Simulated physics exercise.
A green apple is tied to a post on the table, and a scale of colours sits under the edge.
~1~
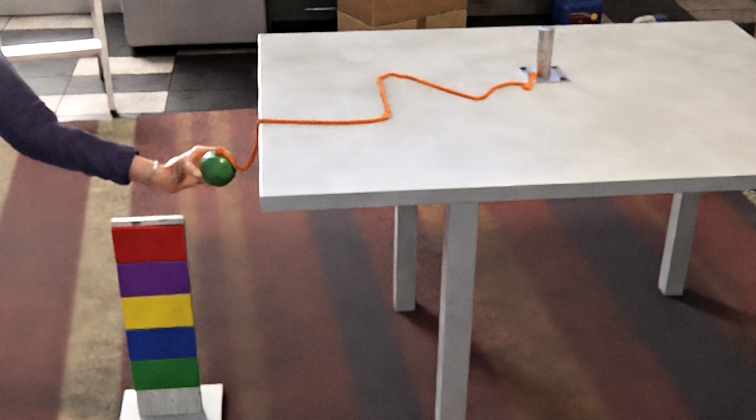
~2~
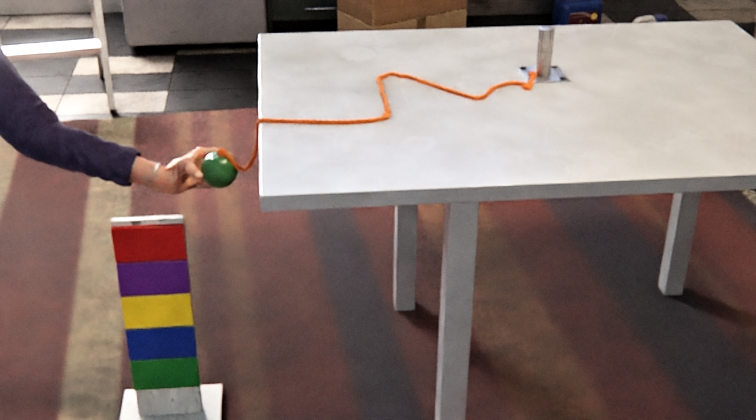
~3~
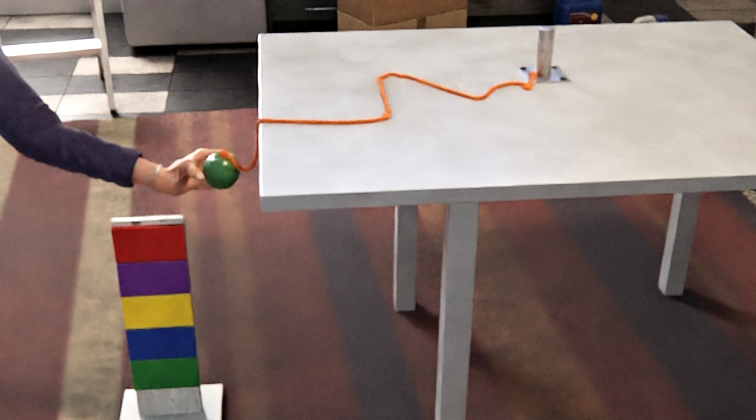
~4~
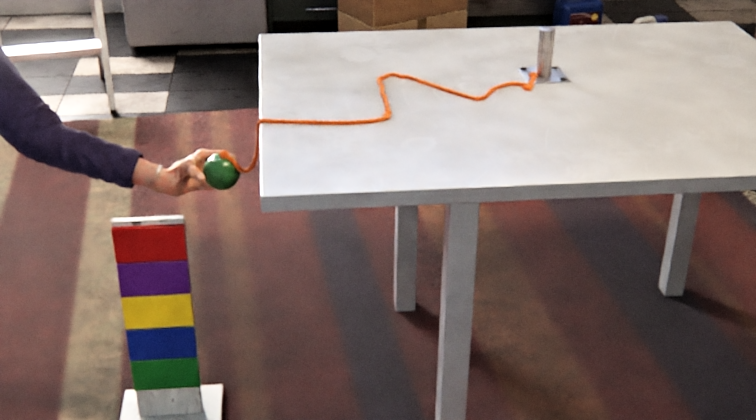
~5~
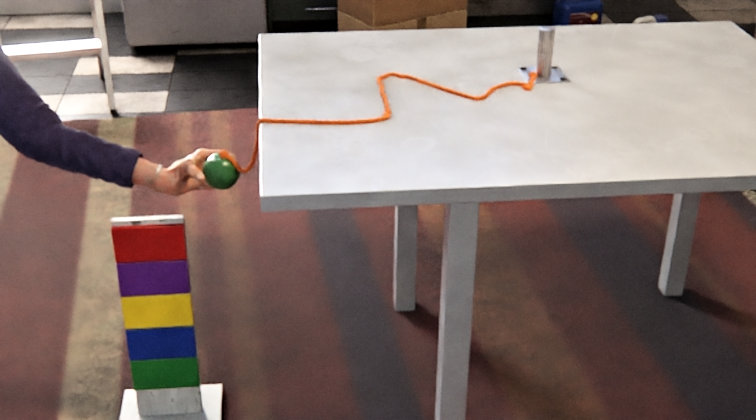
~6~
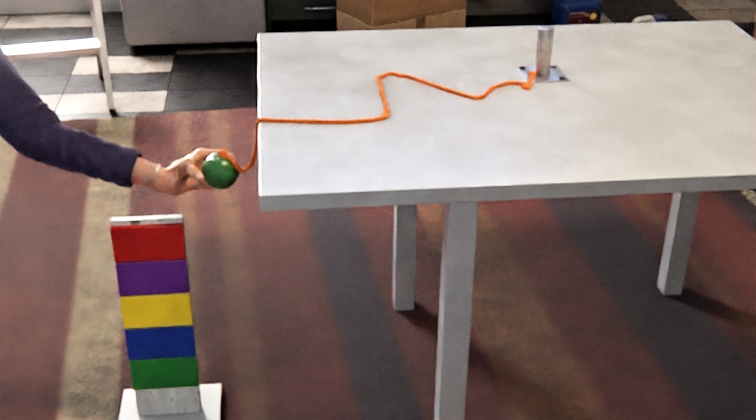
Beside a white table, a hand held a green apple tied by an orange cord to a small post on the tabletop, near a stand of coloured blocks, and barely moved at all.
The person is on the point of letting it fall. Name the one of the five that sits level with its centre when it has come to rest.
That would be green.
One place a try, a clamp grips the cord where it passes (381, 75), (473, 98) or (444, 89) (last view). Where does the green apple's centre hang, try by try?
Taking the tries in turn: (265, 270), (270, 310) and (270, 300).
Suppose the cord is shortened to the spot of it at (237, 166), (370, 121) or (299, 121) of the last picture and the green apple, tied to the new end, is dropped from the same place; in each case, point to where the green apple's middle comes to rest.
I'd expect it near (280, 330) on the first try, near (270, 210) on the second and near (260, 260) on the third.
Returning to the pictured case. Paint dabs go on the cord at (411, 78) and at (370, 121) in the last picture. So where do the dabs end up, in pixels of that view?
Point one: (330, 94); point two: (262, 189).
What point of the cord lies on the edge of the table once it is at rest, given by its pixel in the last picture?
About (381, 90).
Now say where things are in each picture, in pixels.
The first picture shows green apple (218, 169); red (149, 245); purple (154, 280); yellow (158, 313); blue (162, 345); green (165, 375).
The second picture shows green apple (220, 170); cord through (527, 85) (454, 92) (383, 77) (384, 114) (290, 121).
The third picture shows green apple (221, 171).
The fourth picture shows green apple (221, 172); cord through (527, 86) (455, 93) (383, 78) (384, 115) (290, 122).
The fifth picture shows green apple (221, 171).
The sixth picture shows green apple (220, 171); cord through (526, 85) (453, 92) (382, 77) (383, 114) (289, 121).
Early on, apple near (241, 360); level with green.
Midway, apple near (294, 344); level with green.
Near the end, apple near (262, 357); level with green.
Finally, apple near (276, 353); level with green. At green.
